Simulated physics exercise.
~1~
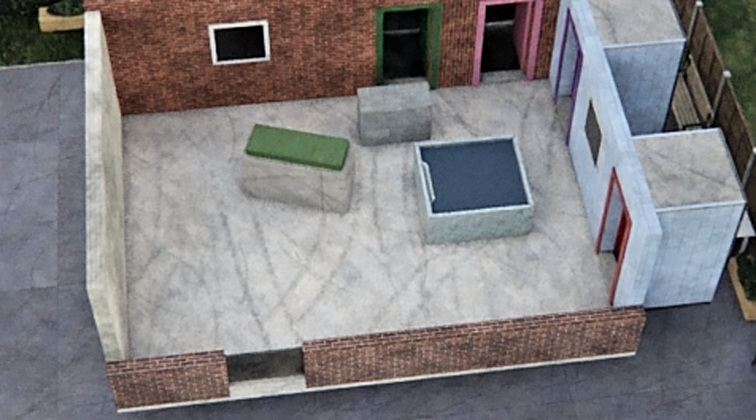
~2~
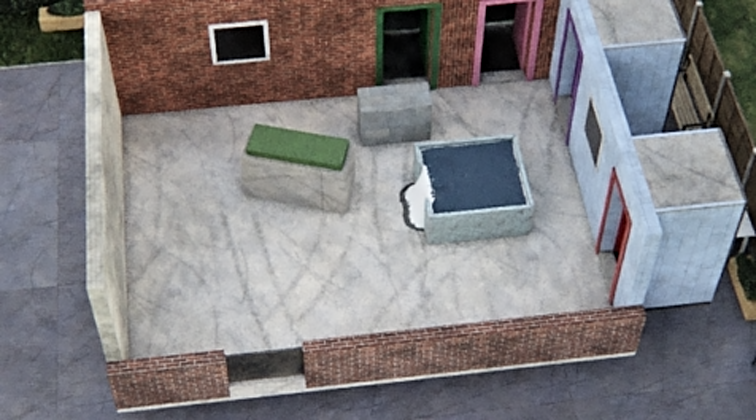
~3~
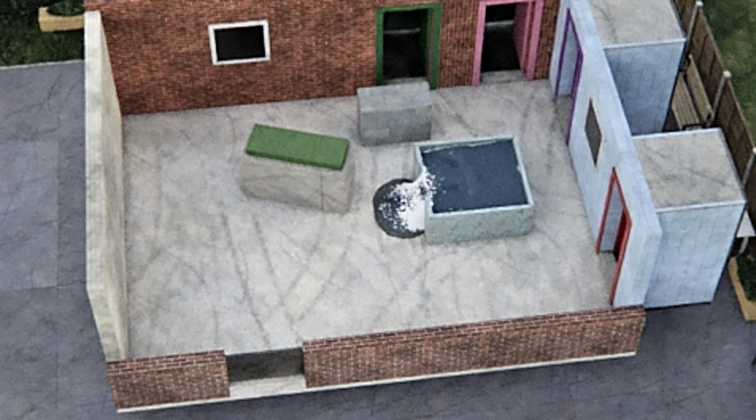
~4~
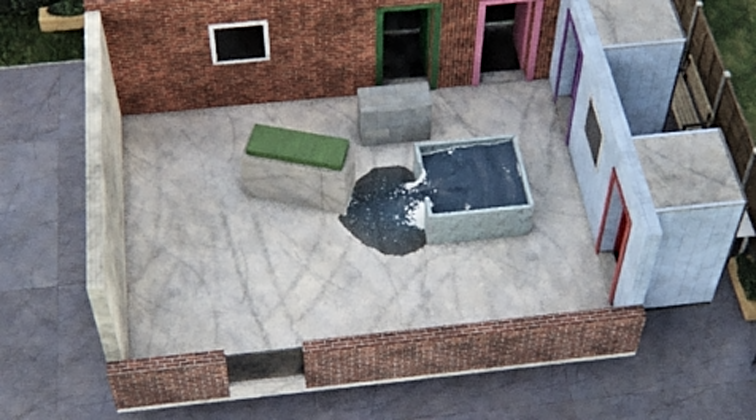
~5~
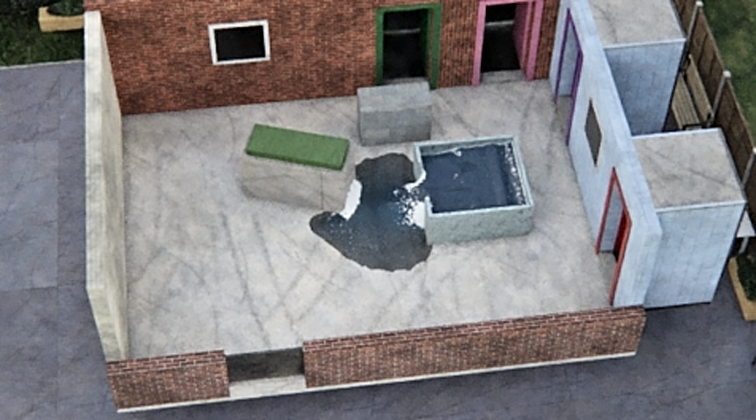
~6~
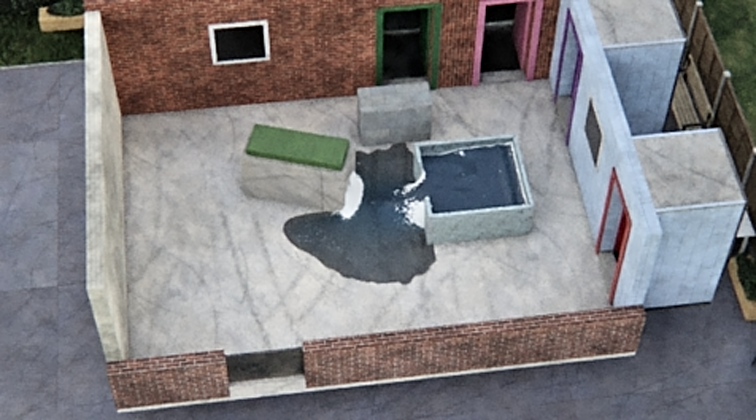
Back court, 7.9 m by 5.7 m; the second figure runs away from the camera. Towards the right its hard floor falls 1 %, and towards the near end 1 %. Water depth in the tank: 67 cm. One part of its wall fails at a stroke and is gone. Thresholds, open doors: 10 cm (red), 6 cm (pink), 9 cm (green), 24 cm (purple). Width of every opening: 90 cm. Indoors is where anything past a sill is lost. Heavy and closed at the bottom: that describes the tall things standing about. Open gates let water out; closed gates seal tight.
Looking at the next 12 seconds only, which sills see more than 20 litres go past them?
The red door falls short of the limit, the pink door falls short of the limit, the green door falls short of the limit, the purple door falls short of the limit.
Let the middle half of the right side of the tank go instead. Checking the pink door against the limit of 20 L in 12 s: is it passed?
Well, at pink it would be too much.
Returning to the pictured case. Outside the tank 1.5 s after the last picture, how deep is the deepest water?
I'd say near 26 centimetres.
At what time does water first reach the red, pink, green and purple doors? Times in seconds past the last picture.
Red = 7.5 s, pink = 5.0 s, green = 1.8 s, purple = 3.6 s.
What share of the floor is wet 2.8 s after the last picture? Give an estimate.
Some 50 per cent of the floor is wet.
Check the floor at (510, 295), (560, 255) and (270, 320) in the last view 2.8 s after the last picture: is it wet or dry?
Listed in sequence, the spots are bone dry, bone dry and drenched.
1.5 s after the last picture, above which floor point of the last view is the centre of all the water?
Around (389, 219).
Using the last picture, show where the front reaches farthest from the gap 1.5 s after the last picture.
I'd mark it close to (129, 345).
Then, 0.7 s after the last picture water covers 20 % of the floor and is deepest (36 cm) near (356, 199); red door not reached, pink door not reached, green door not reached, purple door not reached.
Then, 1.5 s after the last picture water covers 40 % of the floor and is deepest (26 cm) near (356, 199); red door not reached, pink door not reached, green door not reached, purple door not reached.
Then, 2.8 s after the last picture water covers 50 % of the floor and is deepest (22 cm) near (130, 384); red door not reached, pink door not reached, green door 2 cm at the sill, 0 L in, purple door not reached.
Then, 6.3 s after the last picture water covers 75 % of the floor and is deepest (10 cm) near (249, 176); red door not reached, pink door 2 cm at the sill, 0 L in, green door 1 cm at the sill, 0 L in, purple door 4 cm at the sill, 0 L in.
Then, 11.3 s after the last picture water covers 95 % of the floor and is deepest (10 cm) near (568, 338); red door 7 cm at the sill, 0 L in, pink door 2 cm at the sill, 0 L in, green door 2 cm at the sill, 0 L in, purple door 3 cm at the sill, 0 L in.
